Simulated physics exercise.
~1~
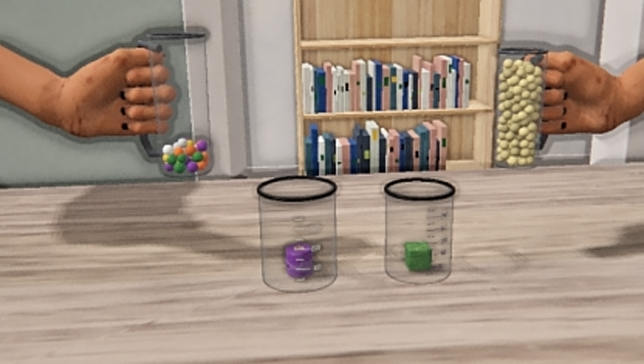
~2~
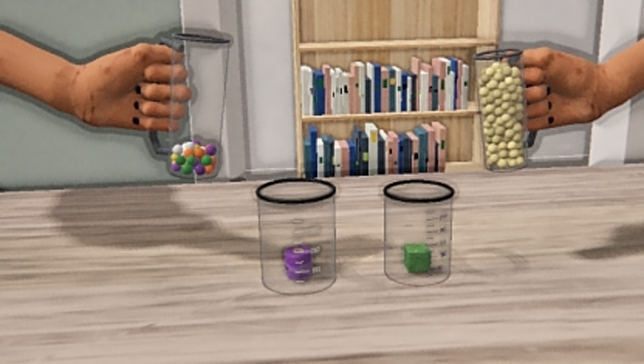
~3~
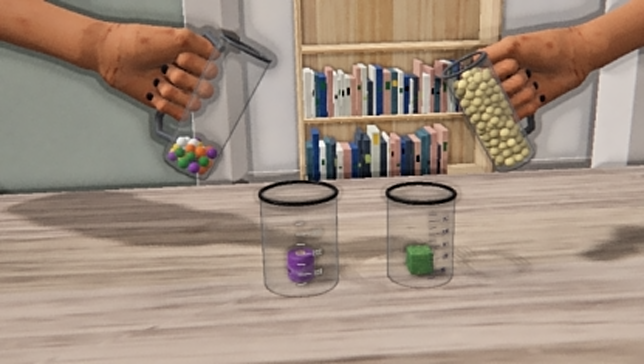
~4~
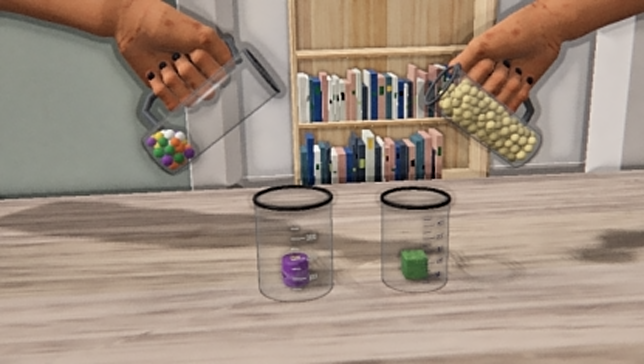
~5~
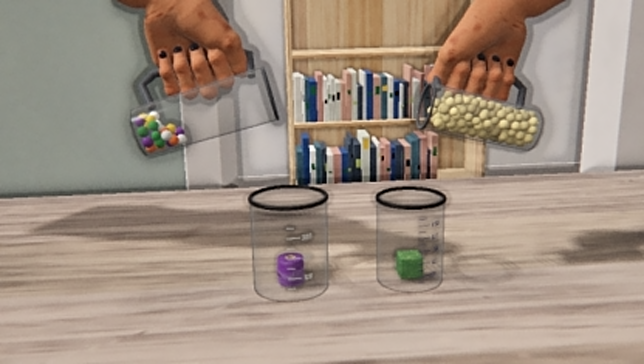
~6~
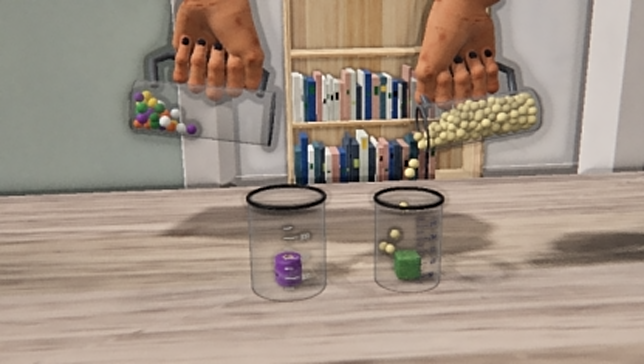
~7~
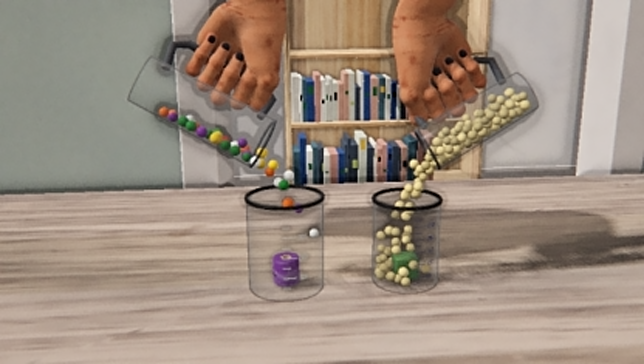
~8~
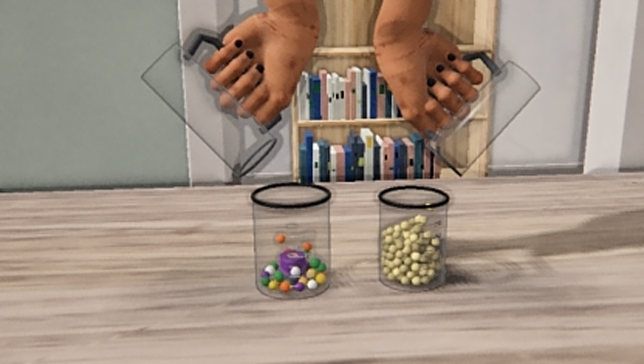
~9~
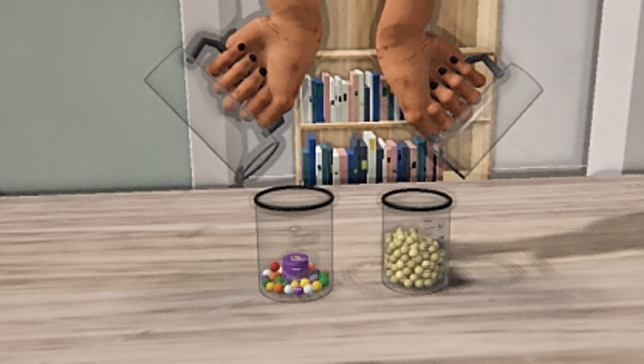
Two hands tipping cups of colourful and pale yellow balls into beakers, leaving the purple block showing and the green one buried.
